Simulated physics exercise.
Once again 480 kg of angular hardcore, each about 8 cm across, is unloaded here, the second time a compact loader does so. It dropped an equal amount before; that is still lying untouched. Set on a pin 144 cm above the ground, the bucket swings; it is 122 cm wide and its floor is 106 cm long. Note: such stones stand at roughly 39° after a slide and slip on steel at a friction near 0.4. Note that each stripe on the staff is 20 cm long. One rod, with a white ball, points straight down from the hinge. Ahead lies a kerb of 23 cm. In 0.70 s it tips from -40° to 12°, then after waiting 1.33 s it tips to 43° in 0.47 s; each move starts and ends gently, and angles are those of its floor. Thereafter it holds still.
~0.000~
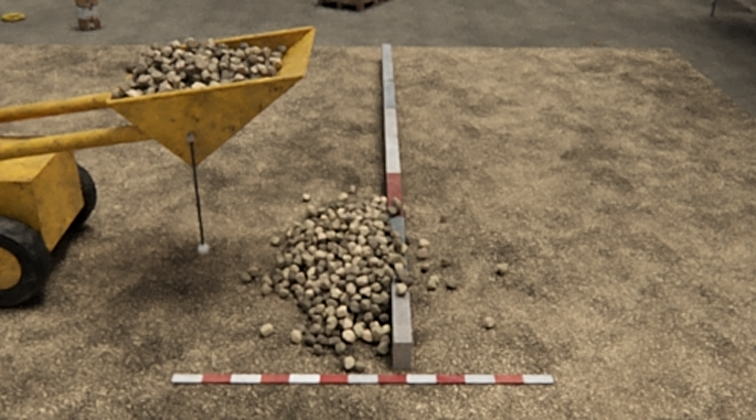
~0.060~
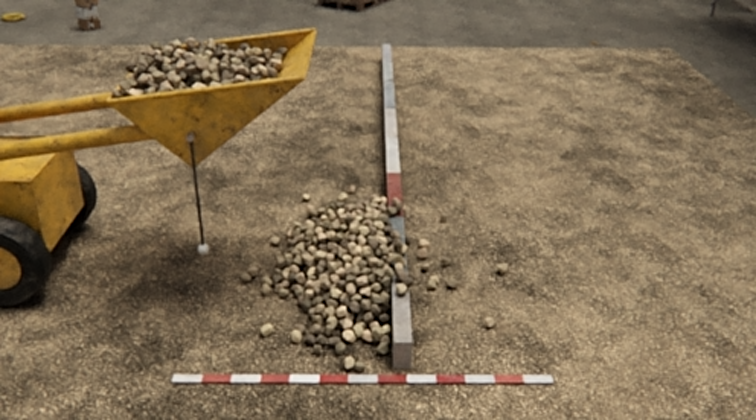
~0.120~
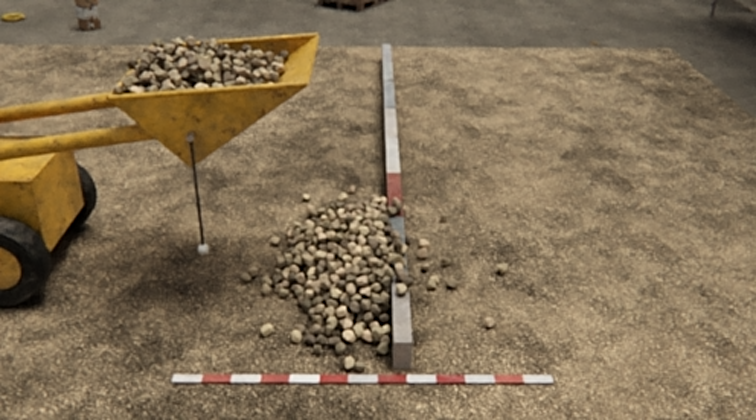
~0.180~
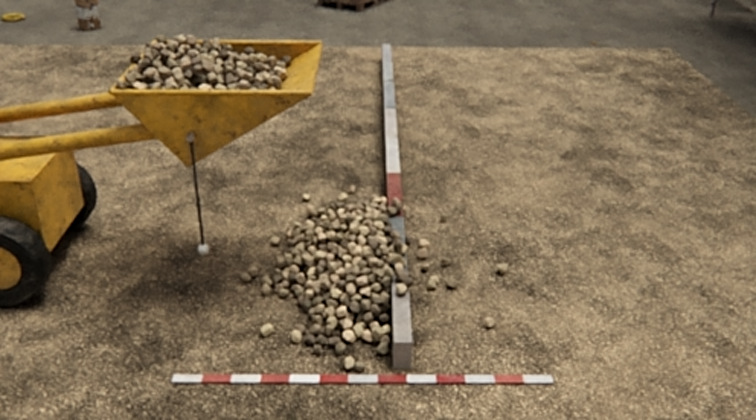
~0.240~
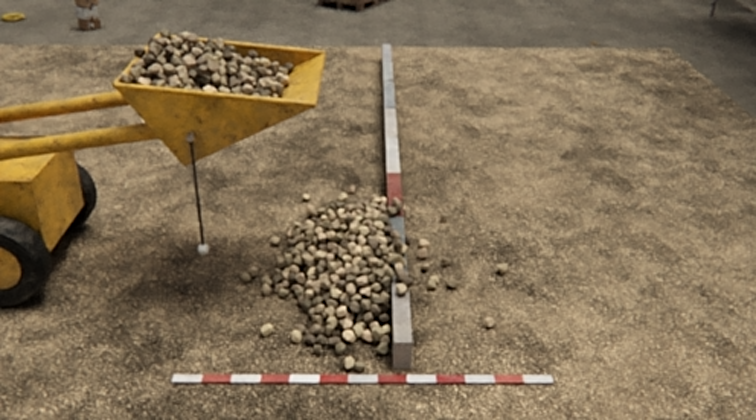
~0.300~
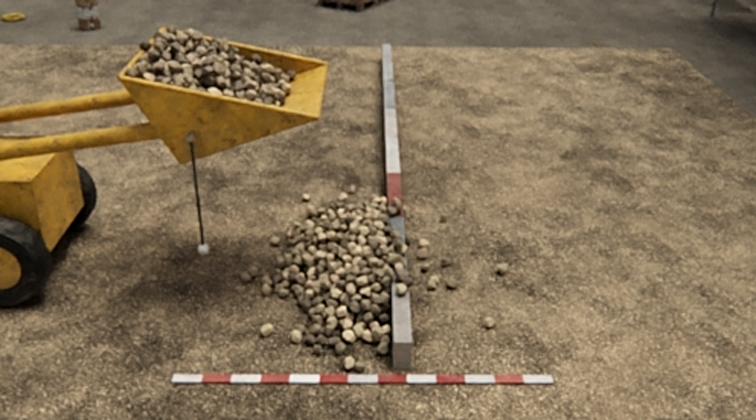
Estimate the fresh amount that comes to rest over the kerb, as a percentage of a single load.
About 1 per cent of a load.
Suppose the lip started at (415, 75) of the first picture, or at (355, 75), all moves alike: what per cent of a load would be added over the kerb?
Around 95 and 25 percent respectively.
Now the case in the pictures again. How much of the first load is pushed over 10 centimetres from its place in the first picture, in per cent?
Close to 5 in a hundred of them.
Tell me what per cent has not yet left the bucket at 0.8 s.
Roughly 100 per cent remains inside.
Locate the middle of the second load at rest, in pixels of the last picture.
In the last view, somewhere near (317, 244).
After 0.5 s the floor is at 3°; in per cent of one load, 100 in the bucket, 99 on this side of the kerb, 2 over the kerb; the foremost stones are at (452, 268).
After 0.8 s the floor is at 12°; in per cent of one load, 100 in the bucket, 99 on this side of the kerb, 2 over the kerb; the foremost stones are at (452, 268).
After 3.0 s the floor is at 43°; in per cent of one load, 23 in the bucket, 175 on this side of the kerb, 3 over the kerb; the foremost stones are at (462, 266).
After 5.7 s the floor is at 43°; in per cent of one load, 0 in the bucket, 197 on this side of the kerb, 3 over the kerb; the foremost stones are at (462, 266). Net gain over the kerb, 1.
